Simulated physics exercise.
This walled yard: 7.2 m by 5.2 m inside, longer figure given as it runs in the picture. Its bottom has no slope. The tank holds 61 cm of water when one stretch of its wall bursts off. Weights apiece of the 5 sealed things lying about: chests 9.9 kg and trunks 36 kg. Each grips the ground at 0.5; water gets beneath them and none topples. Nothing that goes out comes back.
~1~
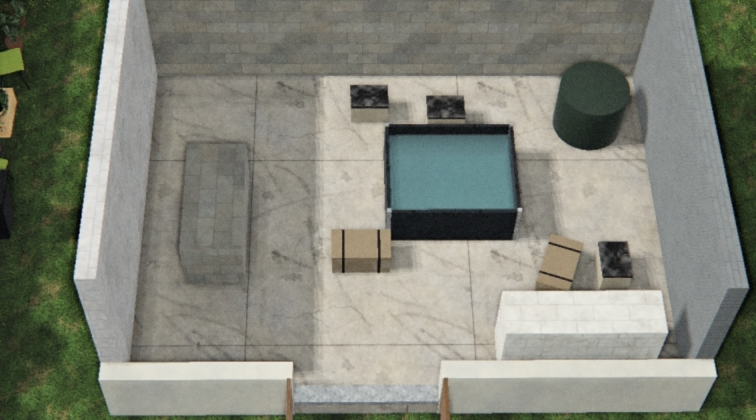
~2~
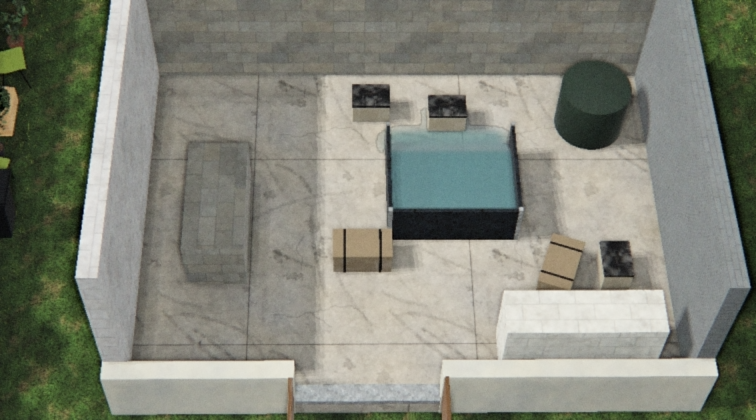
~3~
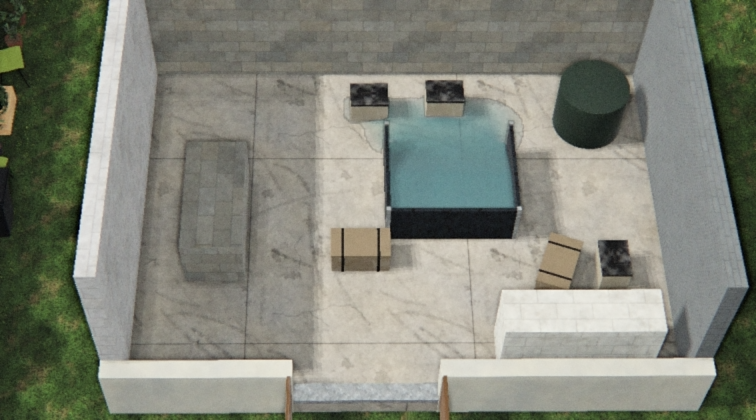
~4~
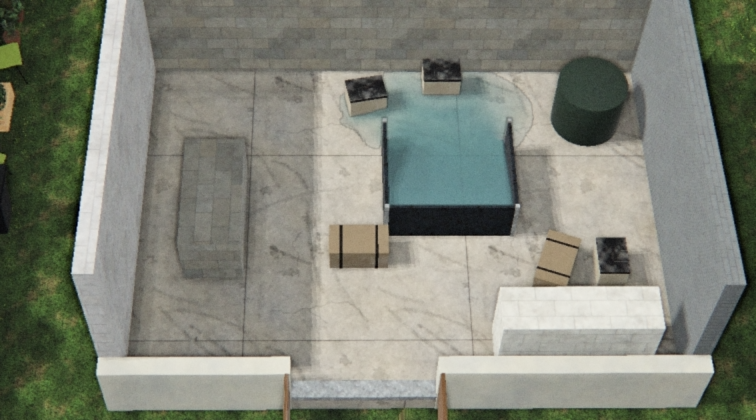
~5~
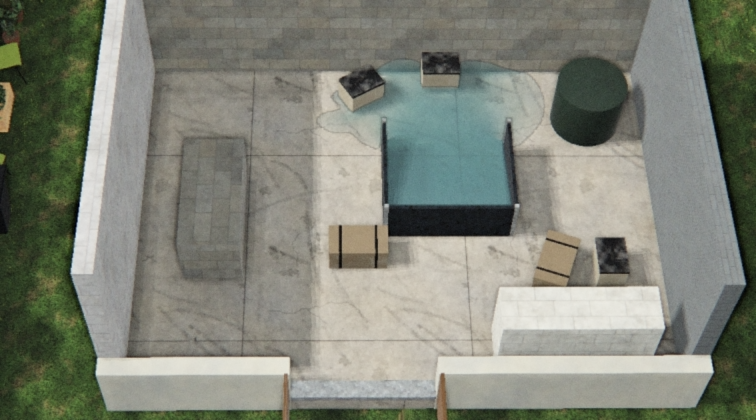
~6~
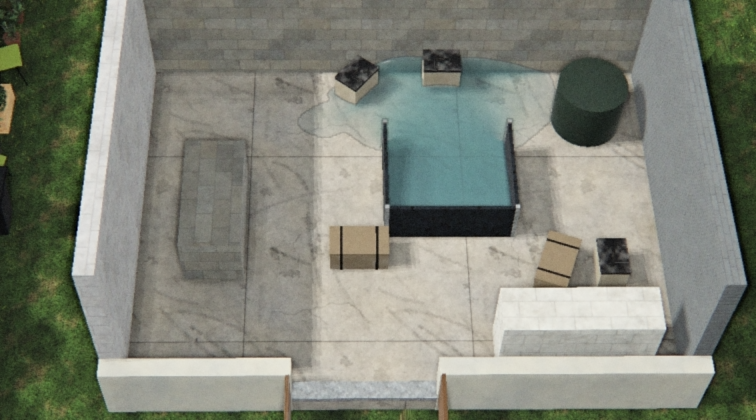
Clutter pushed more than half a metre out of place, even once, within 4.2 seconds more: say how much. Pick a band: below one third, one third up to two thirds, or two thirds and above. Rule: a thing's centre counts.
The share is one third up to two thirds.
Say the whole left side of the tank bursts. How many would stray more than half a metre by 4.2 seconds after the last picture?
The answer then is 0.
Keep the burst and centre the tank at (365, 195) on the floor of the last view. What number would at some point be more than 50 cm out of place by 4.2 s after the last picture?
Then the count would be 3.
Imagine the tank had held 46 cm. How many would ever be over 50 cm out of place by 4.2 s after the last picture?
So the tally would be 3.
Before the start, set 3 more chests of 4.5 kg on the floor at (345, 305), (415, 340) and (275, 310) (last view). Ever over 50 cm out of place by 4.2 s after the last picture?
So it's stays below, then stays below, then stays below.
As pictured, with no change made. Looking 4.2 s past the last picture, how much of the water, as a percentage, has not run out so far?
Remaining: Approx. 100 per cent.
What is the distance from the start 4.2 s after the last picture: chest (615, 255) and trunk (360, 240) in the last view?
Object 1: 60 cm. Object 2: 0 cm.
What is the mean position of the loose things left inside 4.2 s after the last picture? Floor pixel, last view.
Close to (418, 245).
Then, 0.4 s after the last picture 2 of 5 are over 50 cm from their spots; 1 afloat.
Then, 1.5 s after the last picture 2 of 5 are over 50 cm from their spots; 1 afloat.
Then, 2.8 s after the last picture 2 of 5 are over 50 cm from their spots; 2 afloat.
Then, 4.2 s after the last picture 3 of 5 are over 50 cm from their spots, and 3 have been at some point; 2 afloat.
